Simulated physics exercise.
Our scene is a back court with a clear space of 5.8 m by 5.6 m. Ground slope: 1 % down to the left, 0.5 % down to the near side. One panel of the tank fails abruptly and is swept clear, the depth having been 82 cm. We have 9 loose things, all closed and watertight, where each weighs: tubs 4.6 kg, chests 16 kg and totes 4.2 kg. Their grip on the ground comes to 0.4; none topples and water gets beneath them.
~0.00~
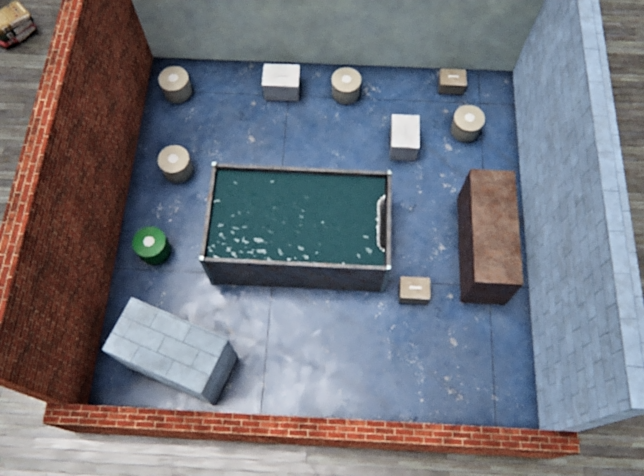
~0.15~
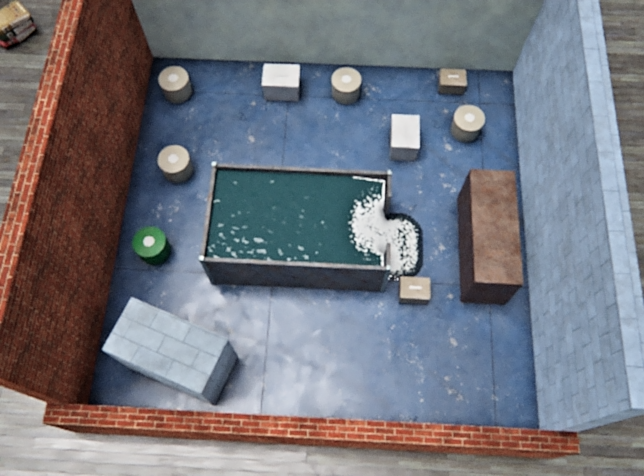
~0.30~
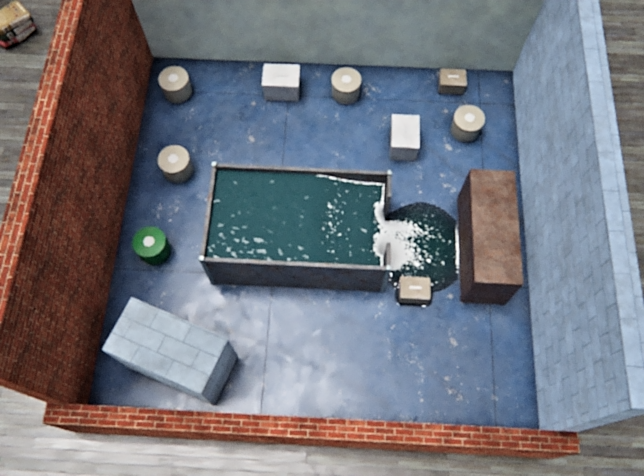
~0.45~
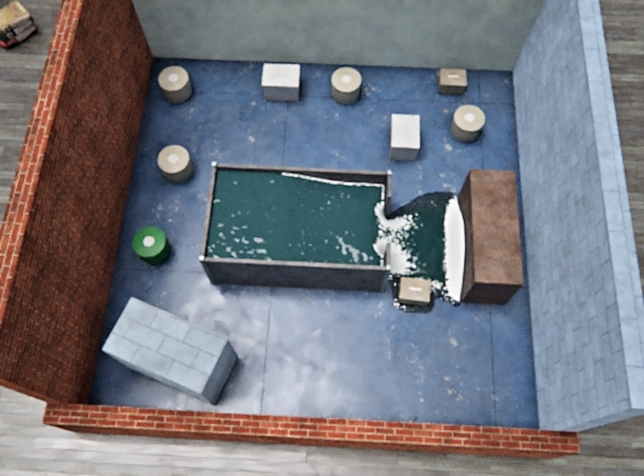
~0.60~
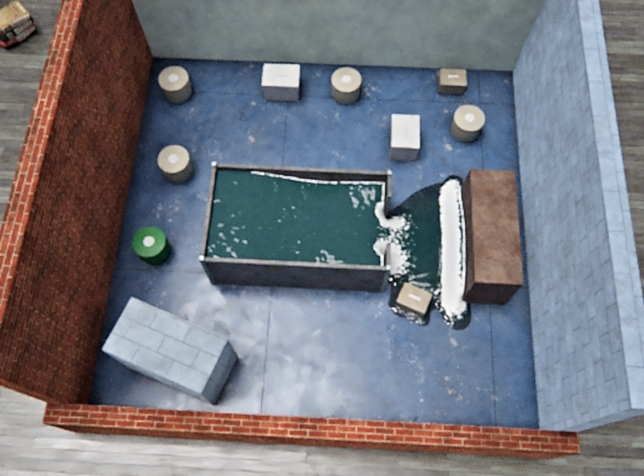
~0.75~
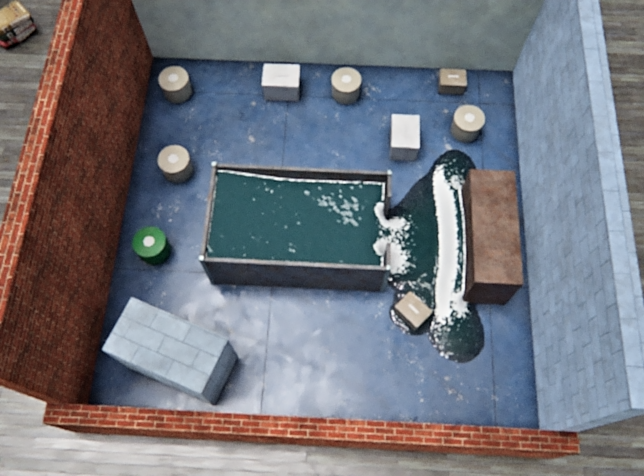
In a walled court, water bursts from the tank's right side, spreads, and shifts a small chest.
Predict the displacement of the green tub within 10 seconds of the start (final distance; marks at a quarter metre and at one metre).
Observation: Green tub moves only moderately.
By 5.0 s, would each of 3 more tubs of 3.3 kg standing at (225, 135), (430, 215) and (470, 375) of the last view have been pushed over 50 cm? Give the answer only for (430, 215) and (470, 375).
In that order: More, past it.
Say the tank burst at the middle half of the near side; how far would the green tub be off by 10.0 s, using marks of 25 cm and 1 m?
Had it gone that way, the green tub would be borne far.
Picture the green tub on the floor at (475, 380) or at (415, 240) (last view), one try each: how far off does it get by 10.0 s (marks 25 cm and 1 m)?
Well, the first time it drifts a modest way, and the second time it covers a big distance.
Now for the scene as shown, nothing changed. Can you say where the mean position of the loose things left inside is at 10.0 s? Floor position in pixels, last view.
I'd put it close to (210, 202) in the last view.
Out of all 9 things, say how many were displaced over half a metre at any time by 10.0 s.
Count: 9.
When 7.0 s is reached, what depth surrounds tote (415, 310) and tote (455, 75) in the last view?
I'd put it at 4 cm and 9 cm respectively.
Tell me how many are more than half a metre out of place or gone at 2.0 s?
3 in all.
After 2.0 s the green tub is near (149, 241), 0.0 m from its start, aground; 2 afloat.
After 4.5 s the green tub is near (149, 241), 0.0 m from its start, aground; 4 afloat.
After 7.0 s the green tub is near (153, 245), 0.1 m from its start, afloat; 7 afloat.
After 10.0 s the green tub is near (117, 283), 0.7 m from its start, afloat; 8 afloat.
